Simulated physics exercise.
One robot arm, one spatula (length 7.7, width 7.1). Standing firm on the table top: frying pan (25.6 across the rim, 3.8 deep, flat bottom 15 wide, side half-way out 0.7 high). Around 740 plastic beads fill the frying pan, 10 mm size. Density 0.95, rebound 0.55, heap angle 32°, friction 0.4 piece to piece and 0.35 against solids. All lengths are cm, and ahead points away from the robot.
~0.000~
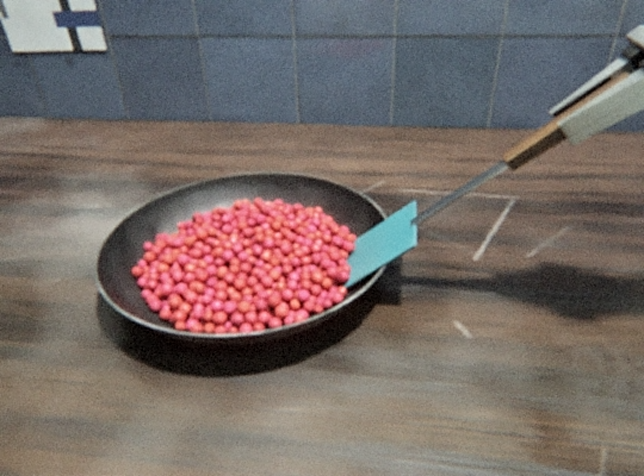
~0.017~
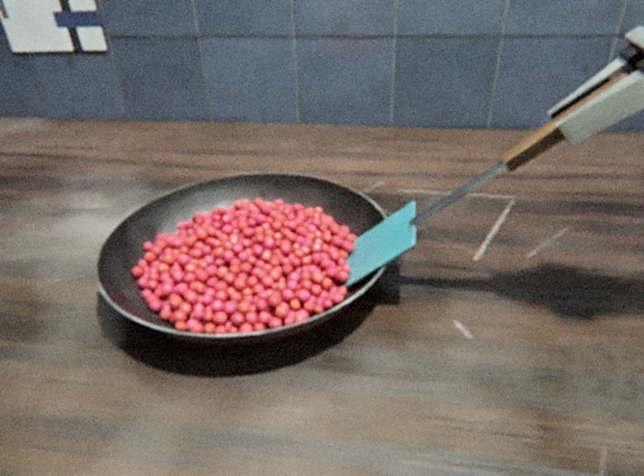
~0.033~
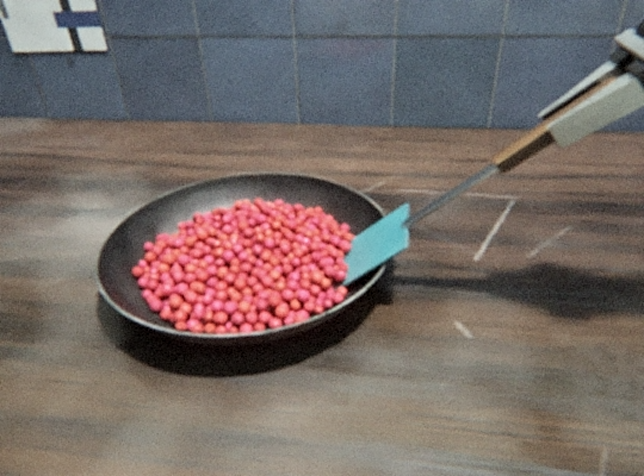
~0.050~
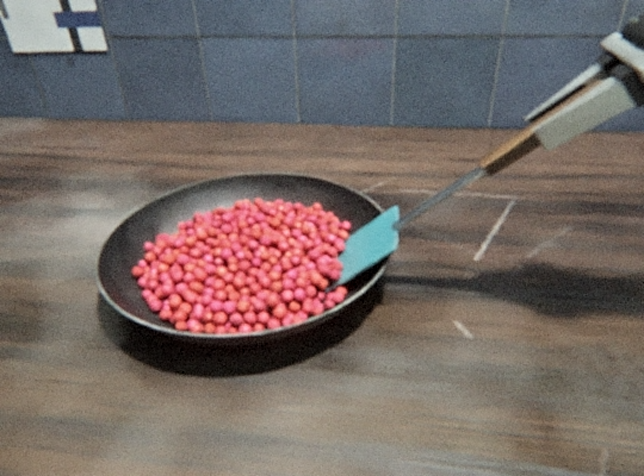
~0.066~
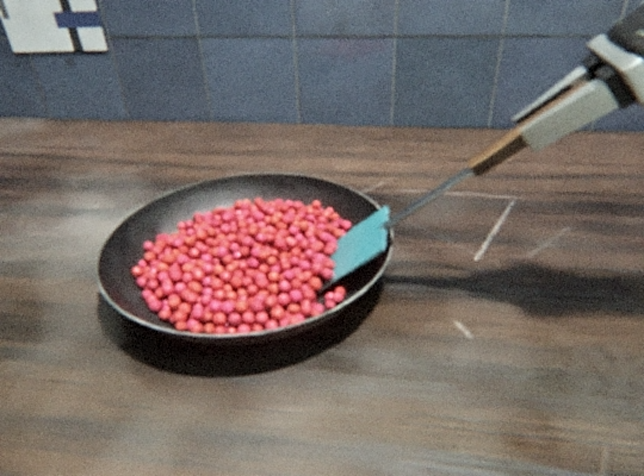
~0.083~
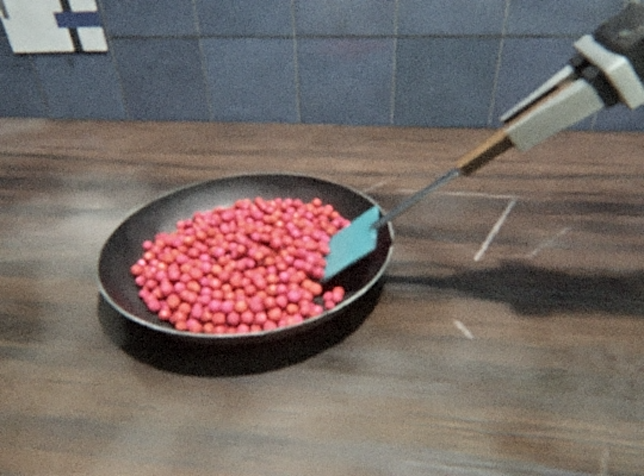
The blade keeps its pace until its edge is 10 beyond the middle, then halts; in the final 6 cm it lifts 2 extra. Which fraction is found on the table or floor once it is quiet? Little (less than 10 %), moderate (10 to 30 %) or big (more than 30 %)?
Answer: Moderate; 10 to 30 % of the plastic beads finish on the table or floor.
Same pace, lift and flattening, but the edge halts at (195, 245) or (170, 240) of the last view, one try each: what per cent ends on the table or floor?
About 0 and 5 per cent.
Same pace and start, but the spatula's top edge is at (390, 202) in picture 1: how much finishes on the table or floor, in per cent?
Some 20 per cent.
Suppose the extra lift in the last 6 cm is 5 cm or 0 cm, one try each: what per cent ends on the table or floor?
About 15 and 15 per cent.
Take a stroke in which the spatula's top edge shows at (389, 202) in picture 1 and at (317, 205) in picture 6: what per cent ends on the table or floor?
Some 30 per cent.
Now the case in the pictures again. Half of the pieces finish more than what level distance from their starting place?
About 3 cm.
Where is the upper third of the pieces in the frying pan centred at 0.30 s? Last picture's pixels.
Around (177, 235).
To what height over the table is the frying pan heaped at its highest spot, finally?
Some 4.0 cm.
By 0.19 s, sloping 41°, highest piece 5 above the table; 744 in the frying pan.
By 0.30 s, sloping 41°, highest piece 5 above the table; 744 in the frying pan.
By 0.55 s, sloping 41°, highest piece 5 above the table; 592 in the frying pan, 147 on the table or floor, 5 on the blade or in flight.
By 1.60 s, sloping 41°, highest piece 4 above the table; 591 in the frying pan, 153 on the table or floor.
Final count, 591 in the frying pan, 153 on the table or floor. That is 21 % on the table or floor.
